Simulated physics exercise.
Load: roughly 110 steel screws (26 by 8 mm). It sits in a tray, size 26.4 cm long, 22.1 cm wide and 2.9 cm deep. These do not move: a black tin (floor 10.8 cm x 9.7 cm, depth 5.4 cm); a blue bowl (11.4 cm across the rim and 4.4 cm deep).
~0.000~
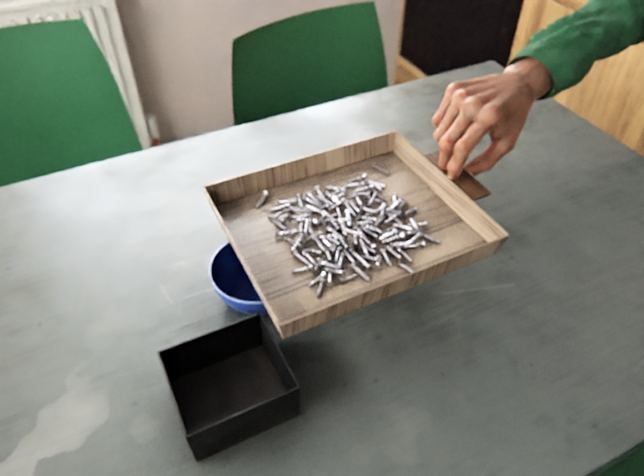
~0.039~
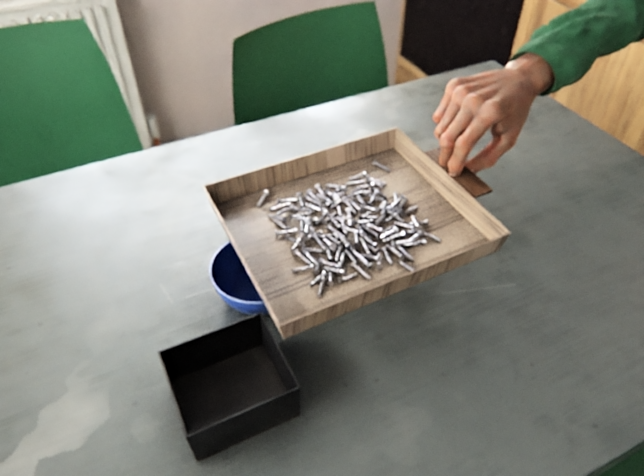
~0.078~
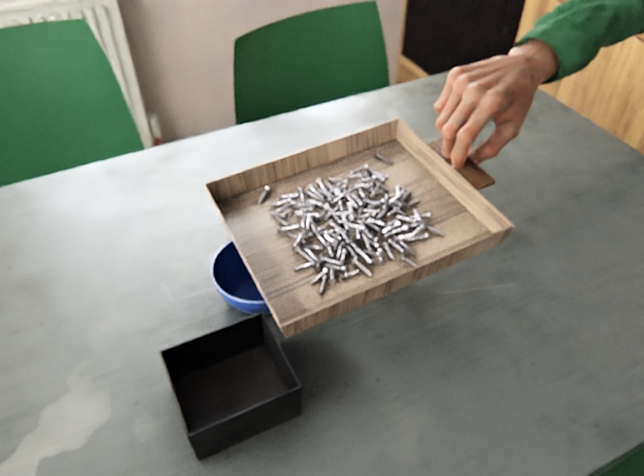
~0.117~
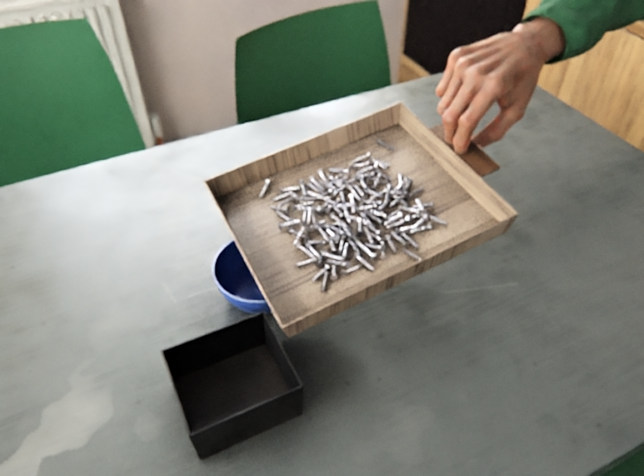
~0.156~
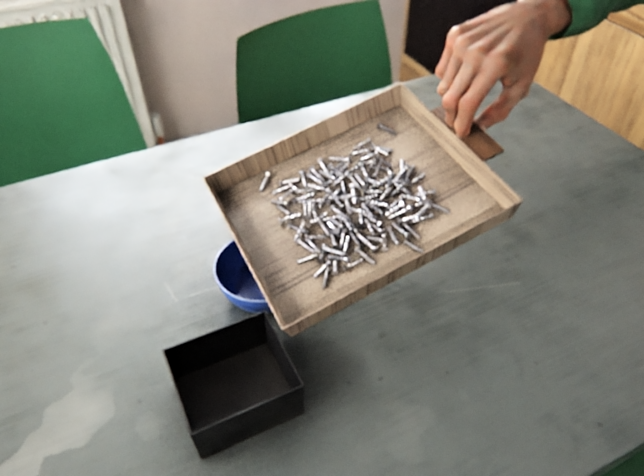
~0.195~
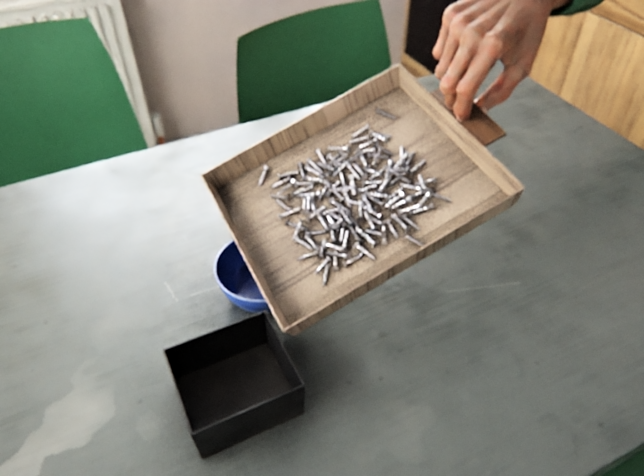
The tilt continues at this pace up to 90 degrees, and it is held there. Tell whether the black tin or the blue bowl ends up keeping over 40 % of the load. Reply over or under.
Over.
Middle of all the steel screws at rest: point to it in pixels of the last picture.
The centre ends up at about (252, 385) in the last view.
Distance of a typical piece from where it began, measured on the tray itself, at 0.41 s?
About 4 centimetres.
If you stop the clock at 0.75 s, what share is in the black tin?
Around 60 in a hundred up to that point.
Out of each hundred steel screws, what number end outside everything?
Share outside everything: About 15 per cent.
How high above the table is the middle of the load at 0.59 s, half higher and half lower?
12 centimetres or so.
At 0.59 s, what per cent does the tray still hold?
My estimate would be around 90 in a hundred.
Then, at 0.41 s, tilt 49 degrees; tray 100 %; middle of all pieces on or above the table near (316, 196).
After 0.59 s, tilt 75 degrees; black tin 5 %, tray 90 %, in the air 5 %; middle of all pieces on or above the table near (268, 279).
Then, at 0.75 s, tilt 90 degrees; black tin 60 %, tray 30 %, outside 5 %, in the air 5 %; middle of all pieces on or above the table near (253, 341).
After 0.91 s, tilt 90 degrees; black tin 70 %, tray 15 %, outside 10 %, in the air 5 %; middle of all pieces on or above the table near (248, 368).
In the end, at 1.7 s, black tin 75 %, tray 10 %, outside 15 %.
